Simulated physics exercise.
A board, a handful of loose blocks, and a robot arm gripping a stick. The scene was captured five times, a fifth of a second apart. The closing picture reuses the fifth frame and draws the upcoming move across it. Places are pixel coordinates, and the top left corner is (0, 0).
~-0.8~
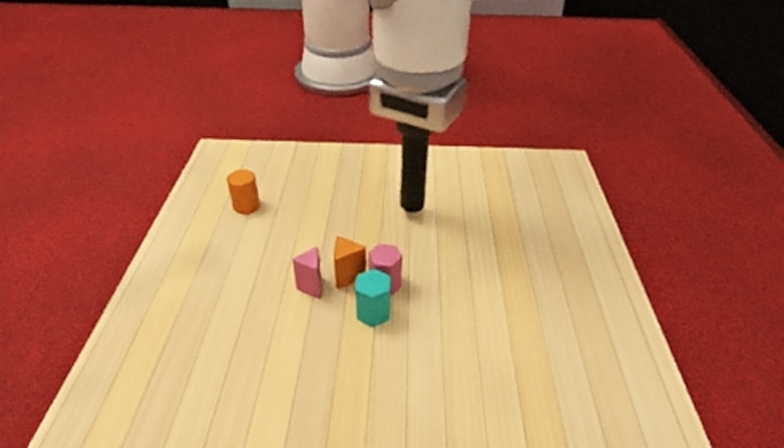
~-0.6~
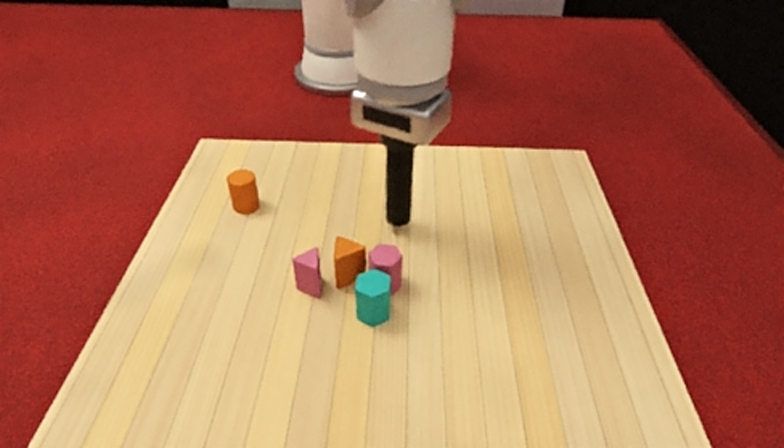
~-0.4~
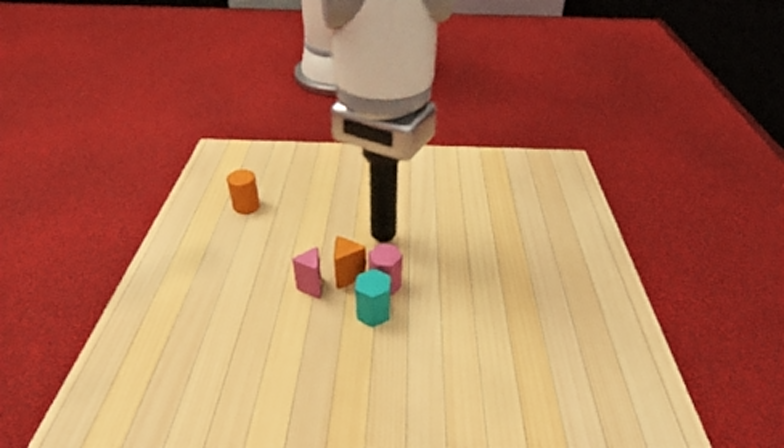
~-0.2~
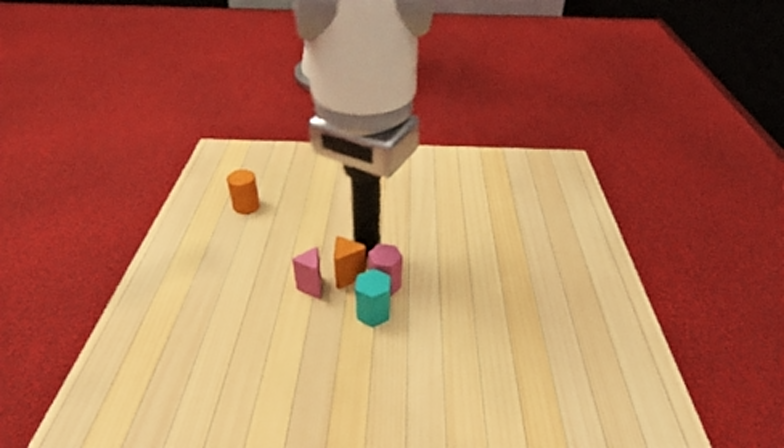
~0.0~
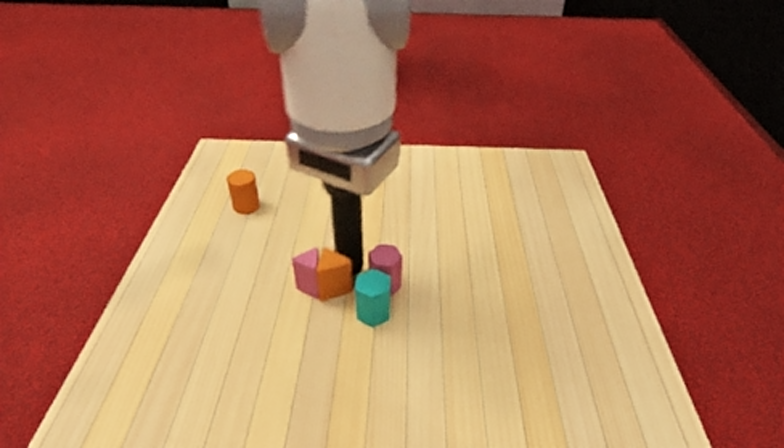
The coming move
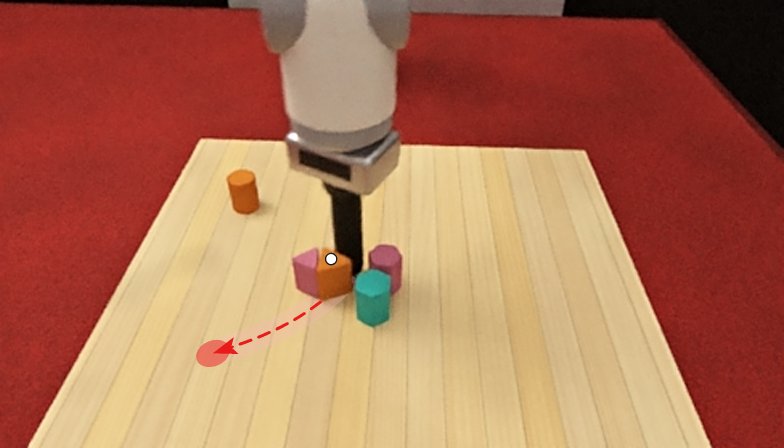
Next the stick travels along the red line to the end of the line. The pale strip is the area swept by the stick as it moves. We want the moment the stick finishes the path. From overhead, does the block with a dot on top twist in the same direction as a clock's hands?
The answer is no.
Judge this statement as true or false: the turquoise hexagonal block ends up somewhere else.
It is false.
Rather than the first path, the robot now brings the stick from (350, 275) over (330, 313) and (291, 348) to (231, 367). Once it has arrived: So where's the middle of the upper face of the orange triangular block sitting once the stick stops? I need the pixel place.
It will end up at (251, 304).
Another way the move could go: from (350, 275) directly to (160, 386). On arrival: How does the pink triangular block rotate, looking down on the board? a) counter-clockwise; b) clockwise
Option b.
The line goes from (350, 275) over (316, 305) and (269, 333) to (213, 353); the dot is on the orange triangular block.
On the path given first. One third of the way, stick at (315, 297); pink triangular block at (296, 261), turned 40° clockwise; orange triangular block at (289, 290), turned 20° clockwise.
Two thirds of the way, stick at (267, 324); pink triangular block at (296, 261), turned 40° clockwise; orange triangular block at (242, 322), turned 15° anticlockwise.
At the end, stick at (210, 345); pink triangular block at (296, 261), turned 40° clockwise; orange triangular block at (209, 346), turned 50° anticlockwise; turquoise hexagonal block unmoved; pink hexagonal block unmoved.
